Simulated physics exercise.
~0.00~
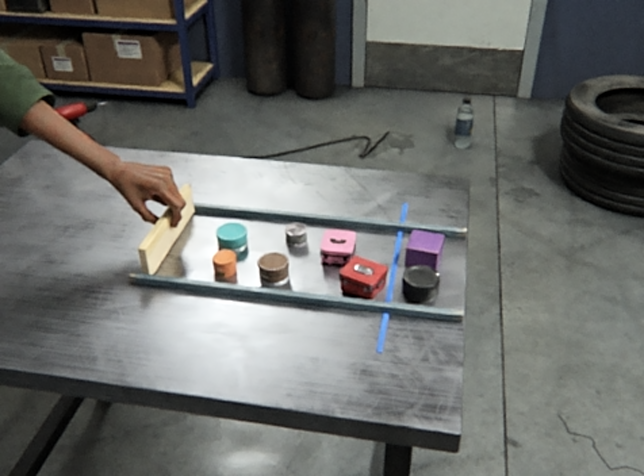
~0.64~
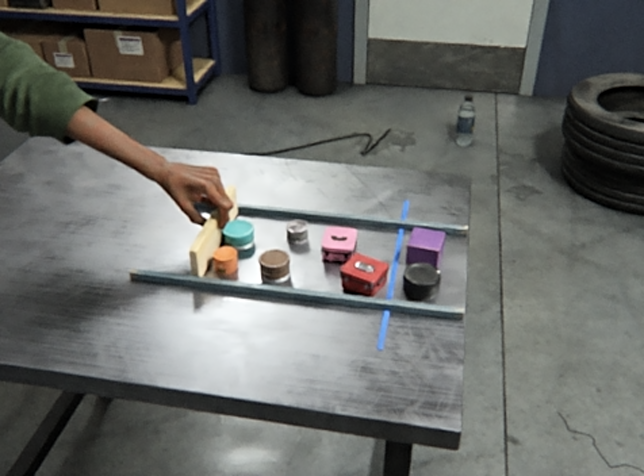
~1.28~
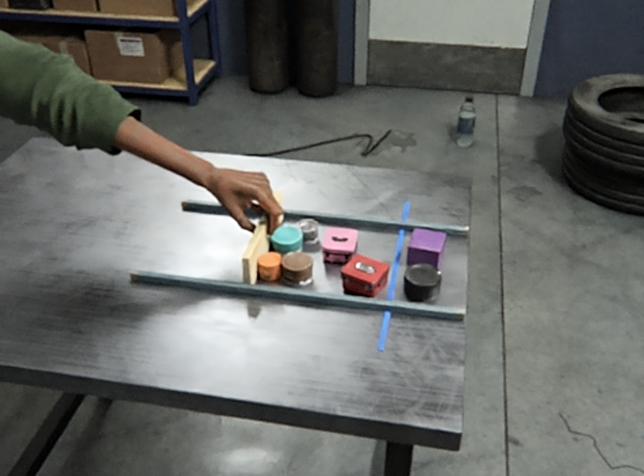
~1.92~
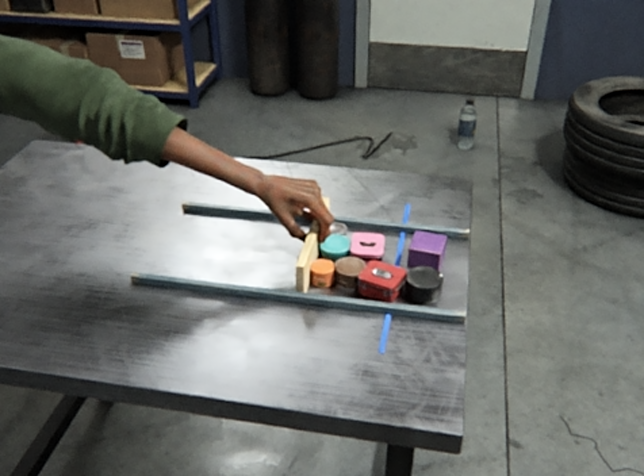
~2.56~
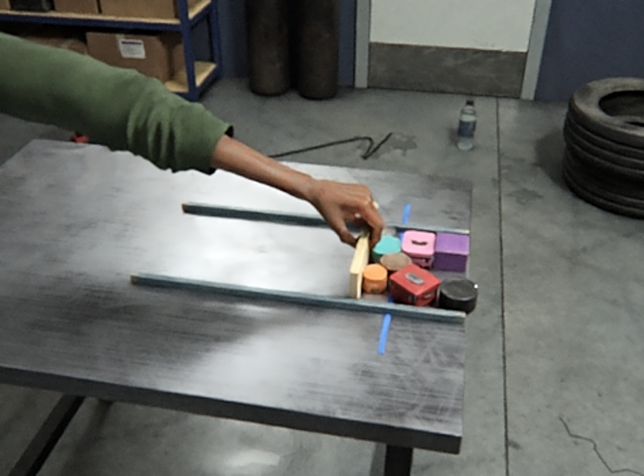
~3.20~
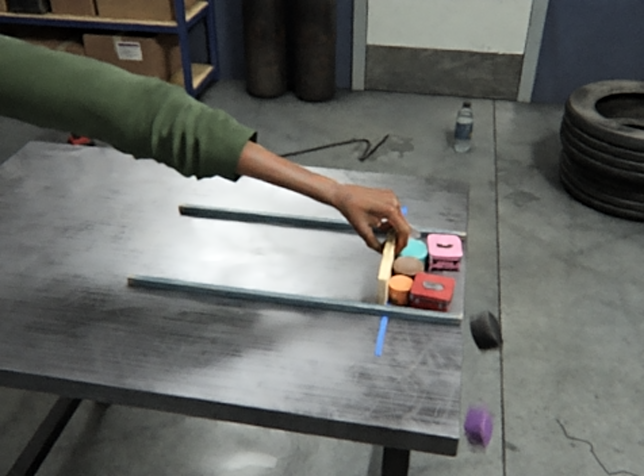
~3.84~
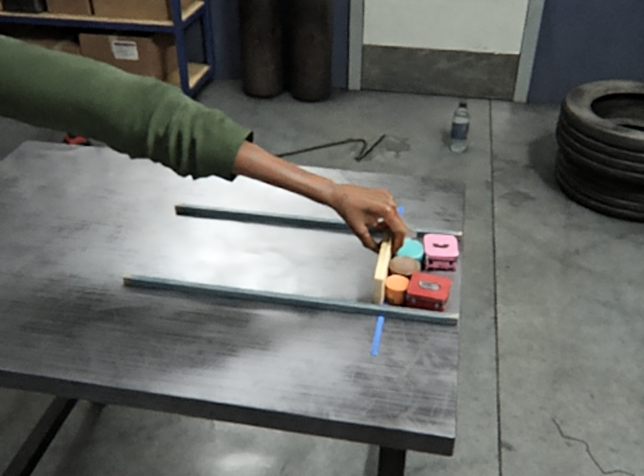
Hand pushing a board right between two rails, bunching small tins and boxes until a purple block and black lid fall off.
